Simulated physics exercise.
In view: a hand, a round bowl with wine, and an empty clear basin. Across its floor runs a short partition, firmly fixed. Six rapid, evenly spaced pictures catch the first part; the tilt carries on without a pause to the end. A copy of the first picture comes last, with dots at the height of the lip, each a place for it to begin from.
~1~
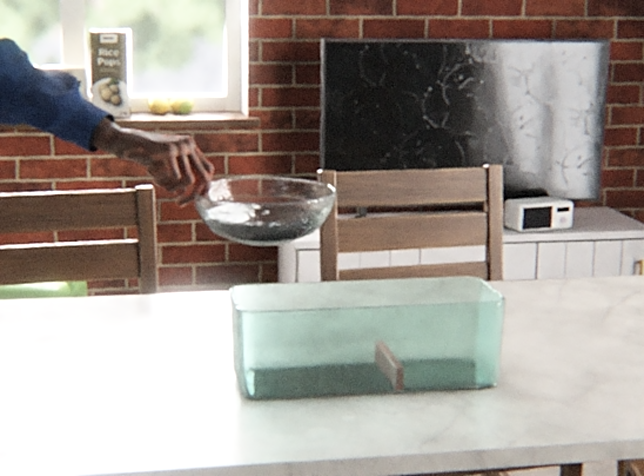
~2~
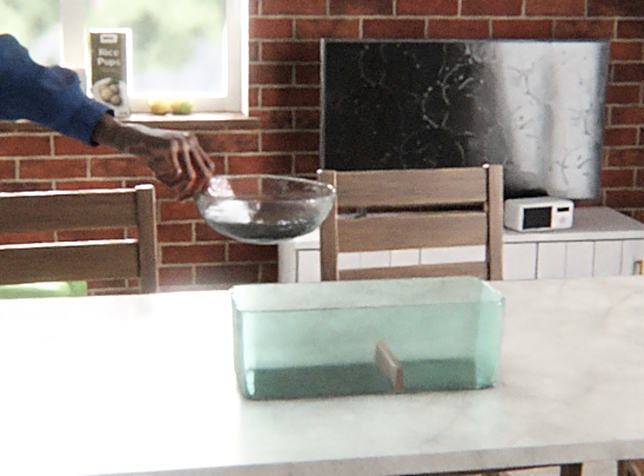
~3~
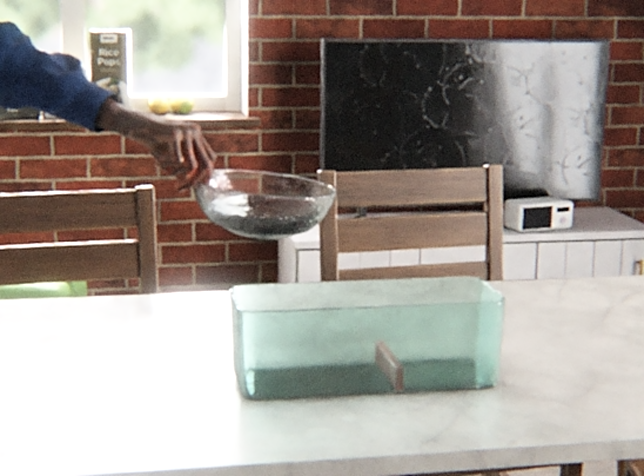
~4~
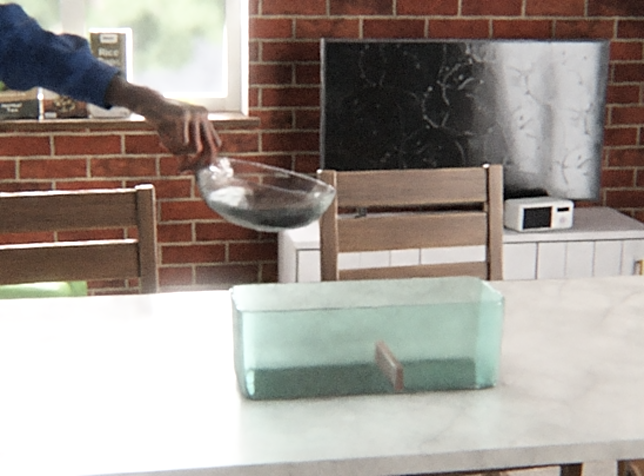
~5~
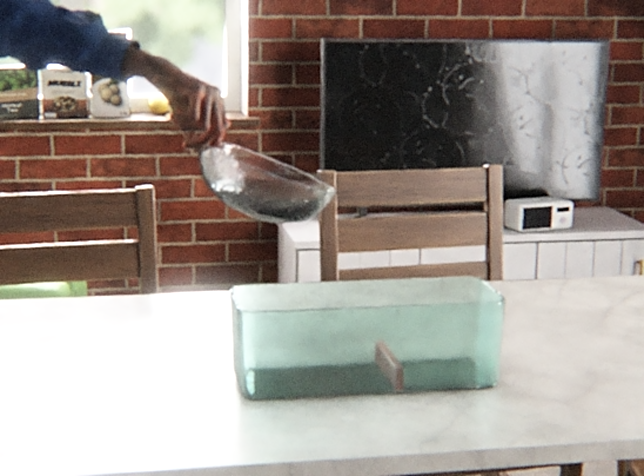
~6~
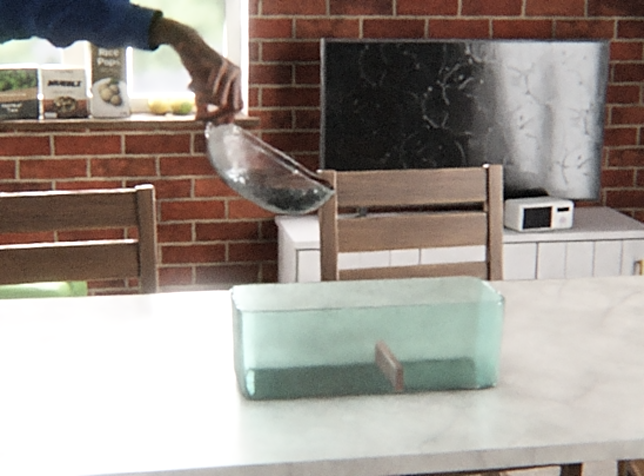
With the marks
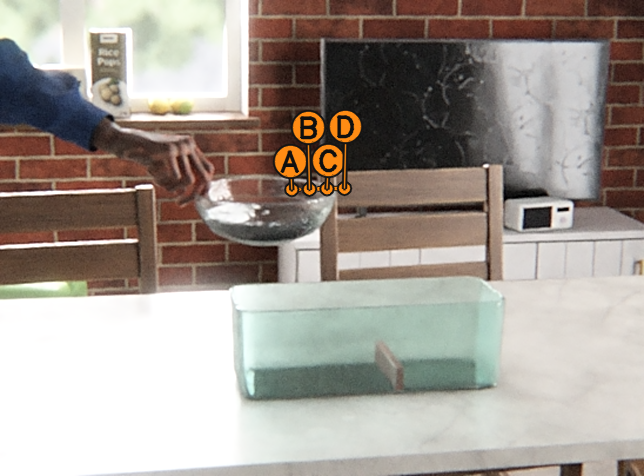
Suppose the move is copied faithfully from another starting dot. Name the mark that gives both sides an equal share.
Choose B.
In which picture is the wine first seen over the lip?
In picture 6.
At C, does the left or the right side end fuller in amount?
The right one.
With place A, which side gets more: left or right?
The left side.
On the marked copy, A at (291, 189); B at (309, 189); C at (327, 188); D at (344, 188).
If A is chosen, about 84 % ends left of the wall and 14 % right of it.
If B is chosen, about 49 % ends left of the wall and 50 % right of it.
If C is chosen, about 22 % ends left of the wall and 77 % right of it.
If D is chosen, about 13 % ends left of the wall and 85 % right of it.
